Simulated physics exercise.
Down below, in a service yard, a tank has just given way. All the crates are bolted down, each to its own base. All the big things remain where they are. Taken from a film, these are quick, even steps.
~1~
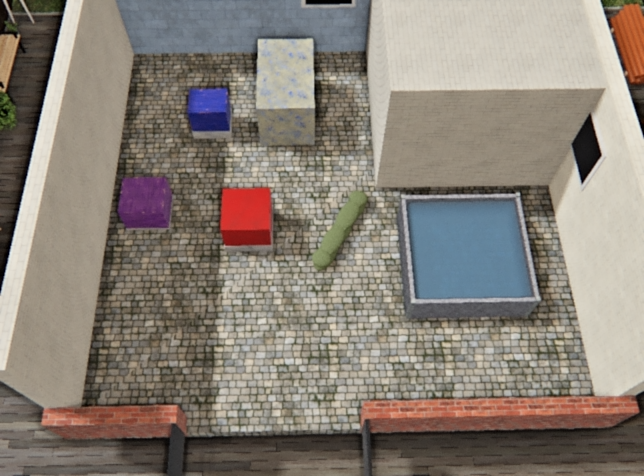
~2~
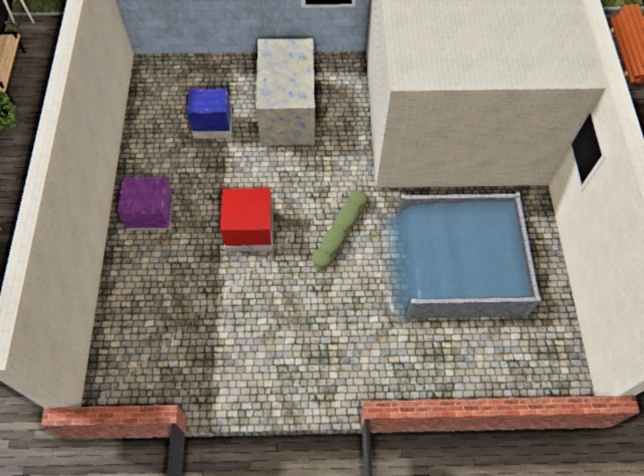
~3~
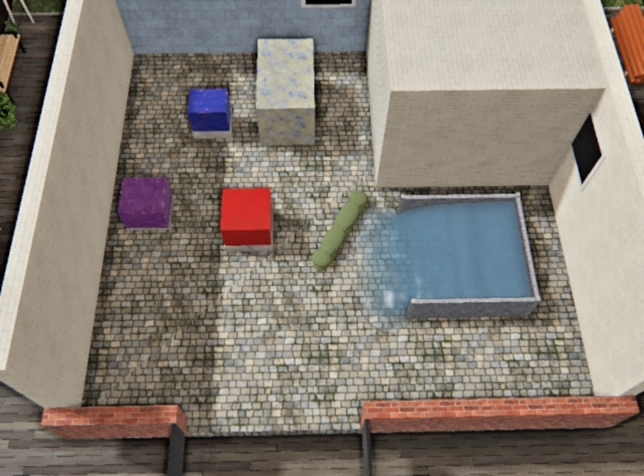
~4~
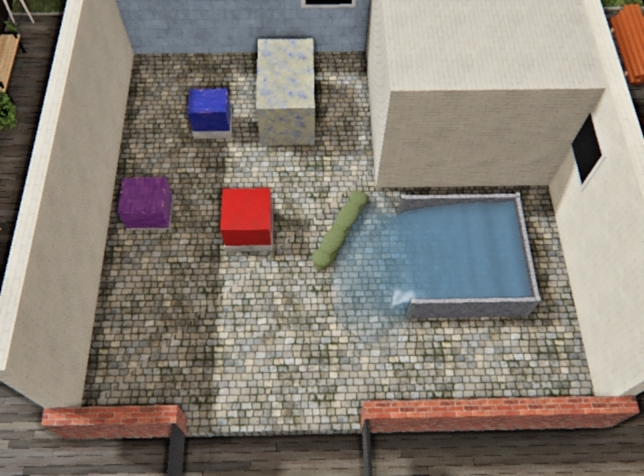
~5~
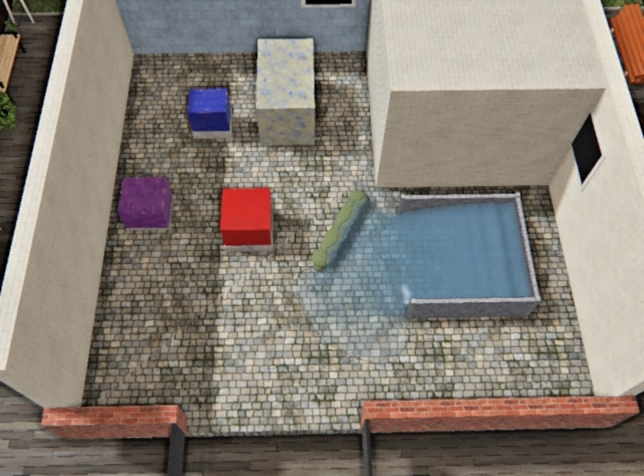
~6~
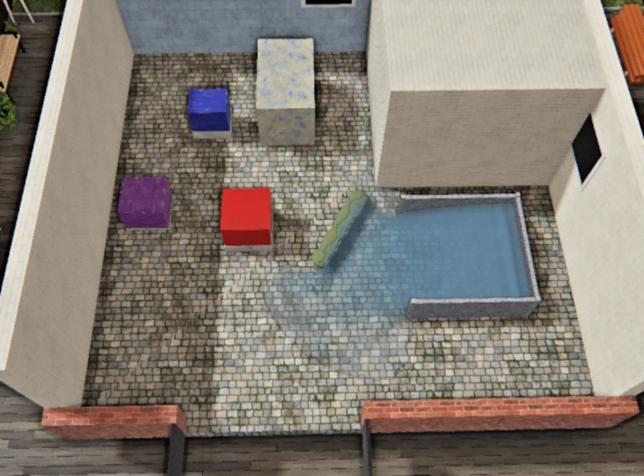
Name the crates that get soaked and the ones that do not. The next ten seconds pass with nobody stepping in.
In order: The purple crate is caught by the water. The blue crate is safe from the water. The red crate is safe from the water.
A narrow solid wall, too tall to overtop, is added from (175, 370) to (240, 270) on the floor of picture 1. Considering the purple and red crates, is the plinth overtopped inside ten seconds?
Purple crate is flooded; red crate is left untouched.
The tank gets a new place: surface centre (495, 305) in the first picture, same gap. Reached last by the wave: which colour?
My pick is the one in blue.
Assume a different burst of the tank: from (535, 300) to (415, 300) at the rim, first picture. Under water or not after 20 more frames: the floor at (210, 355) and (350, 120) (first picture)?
As listed: Under water, free of water.
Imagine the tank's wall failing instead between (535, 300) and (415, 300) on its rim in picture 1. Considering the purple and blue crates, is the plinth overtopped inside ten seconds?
As I see it, the purple one gets reached, and the blue one is not reached.
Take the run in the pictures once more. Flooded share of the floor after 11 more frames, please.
About 50 per cent.
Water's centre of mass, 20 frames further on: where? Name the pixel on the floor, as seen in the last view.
I'd place it roughly at (322, 280).
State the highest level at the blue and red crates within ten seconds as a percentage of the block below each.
About 40 and 50 per cent.
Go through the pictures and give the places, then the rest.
The tank at (467, 248) is whole and still, in the first frame.
Water pours out at (406, 260) and has run to (405, 321), in the second frame.
Water pours out at (406, 261) and has run to (387, 328), in the third frame.
The front is at (353, 329), out from the gap at (406, 261), in the fourth frame.
Water pours out at (406, 261) and has run to (327, 336), in the fifth frame.
Water pours out at (406, 261) and has run to (268, 285), in the sixth frame.
A moment on, water covers 25 % of the floor; the purple crate not reached, the blue crate not reached, the red crate water round its plinth.
Next, water covers 50 % of the floor; the purple crate not reached, the blue crate not reached, the red crate water round its plinth.
Then, water covers 55 % of the floor; the purple crate water round its plinth, the blue crate water round its plinth, the red crate water round its plinth.
Later, water covers 75 % of the floor; the purple crate water round its plinth, the blue crate water round its plinth, the red crate water round its plinth.
In the end, water covers 95 % of the floor; the purple crate was topped, the blue crate stayed above the water, the red crate stayed above the water.
